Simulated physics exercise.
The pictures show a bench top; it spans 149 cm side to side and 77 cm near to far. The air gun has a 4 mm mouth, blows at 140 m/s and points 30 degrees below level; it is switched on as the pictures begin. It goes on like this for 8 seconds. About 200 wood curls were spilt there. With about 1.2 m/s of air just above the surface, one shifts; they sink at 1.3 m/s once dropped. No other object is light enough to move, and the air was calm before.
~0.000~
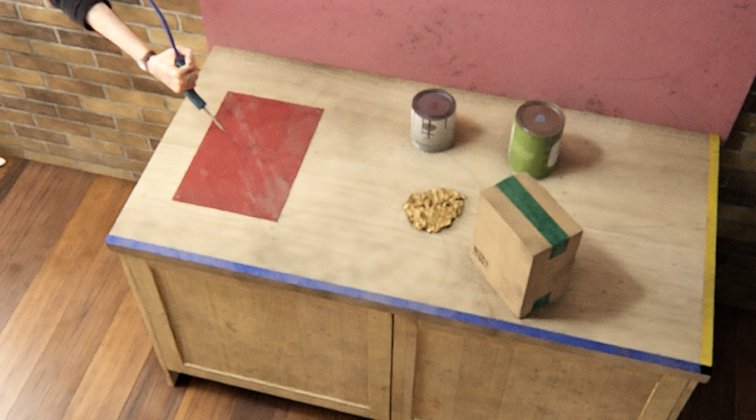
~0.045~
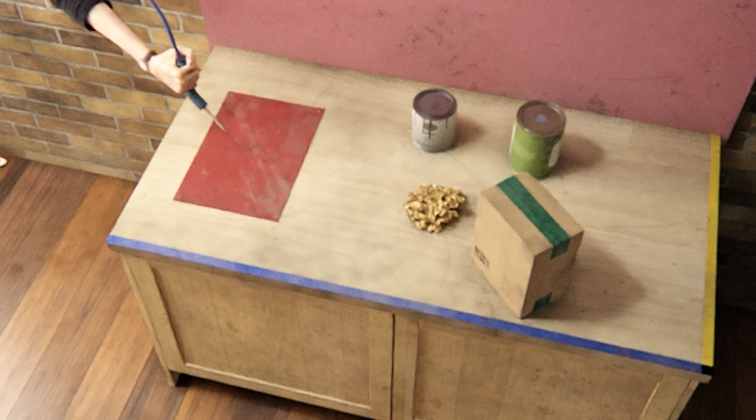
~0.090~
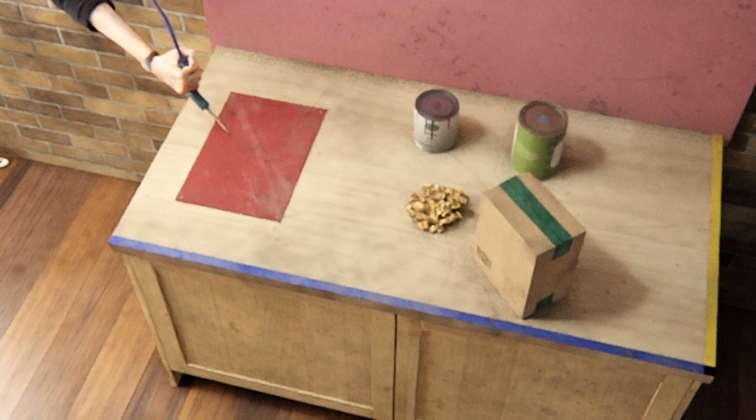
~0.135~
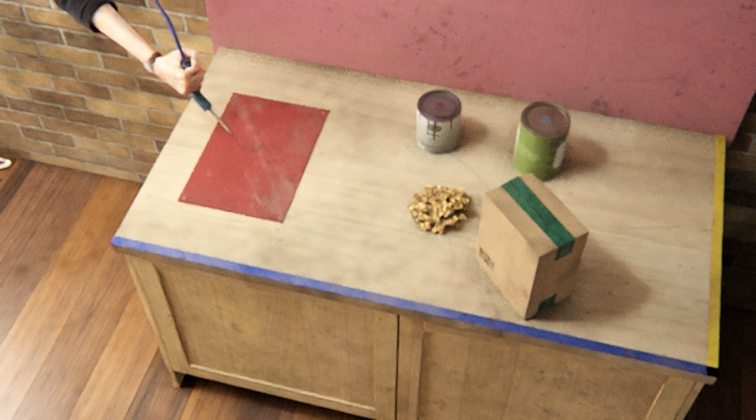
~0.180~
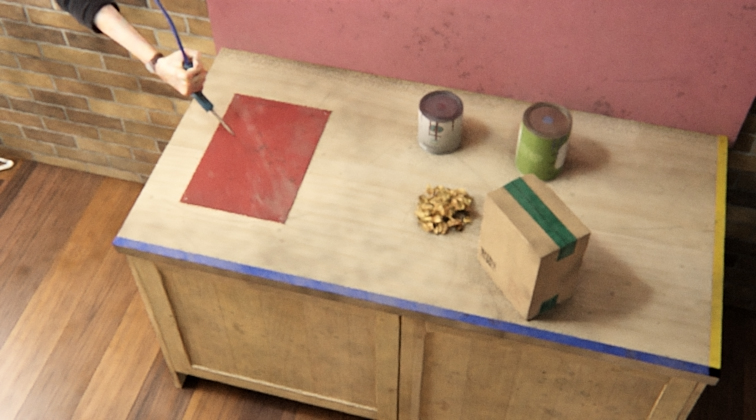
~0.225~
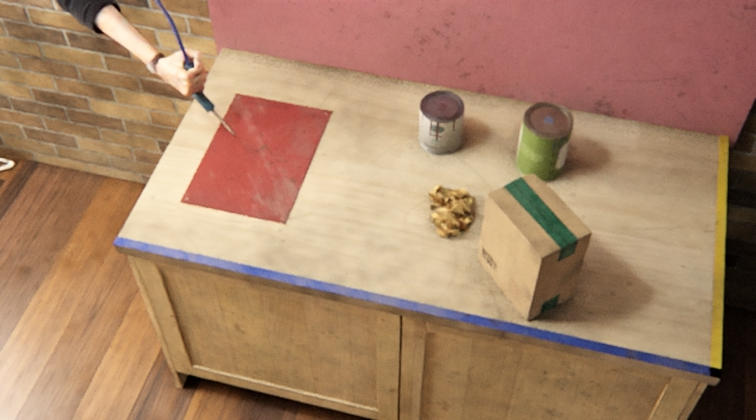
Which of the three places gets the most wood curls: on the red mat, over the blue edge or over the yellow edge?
Yellow.
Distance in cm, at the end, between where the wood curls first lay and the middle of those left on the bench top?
That comes to some 40 centimetres.
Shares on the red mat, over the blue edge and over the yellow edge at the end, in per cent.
I'd estimate around 0 per cent at red, 0 per cent at blue and 80 per cent at yellow.
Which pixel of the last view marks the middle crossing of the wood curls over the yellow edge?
Around (724, 269).
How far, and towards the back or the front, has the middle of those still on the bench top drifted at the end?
It drifted forwards, around 10 cm in all.
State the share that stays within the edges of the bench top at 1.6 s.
Near 80 per cent, more or less.
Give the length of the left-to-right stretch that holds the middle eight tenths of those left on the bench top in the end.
50 cm, give or take.
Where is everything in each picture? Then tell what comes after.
In the first frame, the middle of the wood curls is near (438, 211), none has stirred yet and the mouth of the air gun is at (227, 134).
In the second frame, the middle of the wood curls is near (436, 203), none has stirred yet, the red mat is centred on (252, 153), the yellow edge is centred on (717, 244) and the blue edge is centred on (393, 306).
In the third frame, the middle of the wood curls is near (438, 204), none has stirred yet, the top of a tin is at (437, 104) and the top of a box is at (534, 210).
In the fourth frame, the middle of the wood curls is near (440, 204) and none has stirred yet.
In the fifth frame, the middle of the wood curls is near (442, 205) and none has stirred yet.
In the sixth frame, the middle of the wood curls is near (451, 210), the farthest in sight from the air gun is at (470, 218) and about 35 % have left their places.
After 1.6 s, 88 % are on the move or not yet settled, 0 % are on the red mat, 20 % over the yellow edge and 0 % over the blue edge; the middle of those still in play is near (677, 272).
After 2.6 s, 41 % are on the move or not yet settled, 0 % are on the red mat, 54 % over the yellow edge and 0 % over the blue edge; the middle of those still in play is near (669, 279).
After 4.4 s, 20 % are on the move or not yet settled, 0 % are on the red mat, 70 % over the yellow edge and 0 % over the blue edge; the middle of those still in play is near (625, 273).
After 8.0 s, at the end, 0 % are on the red mat, 76 % over the yellow edge and 0 % over the blue edge; the middle of those still in play is near (602, 272).
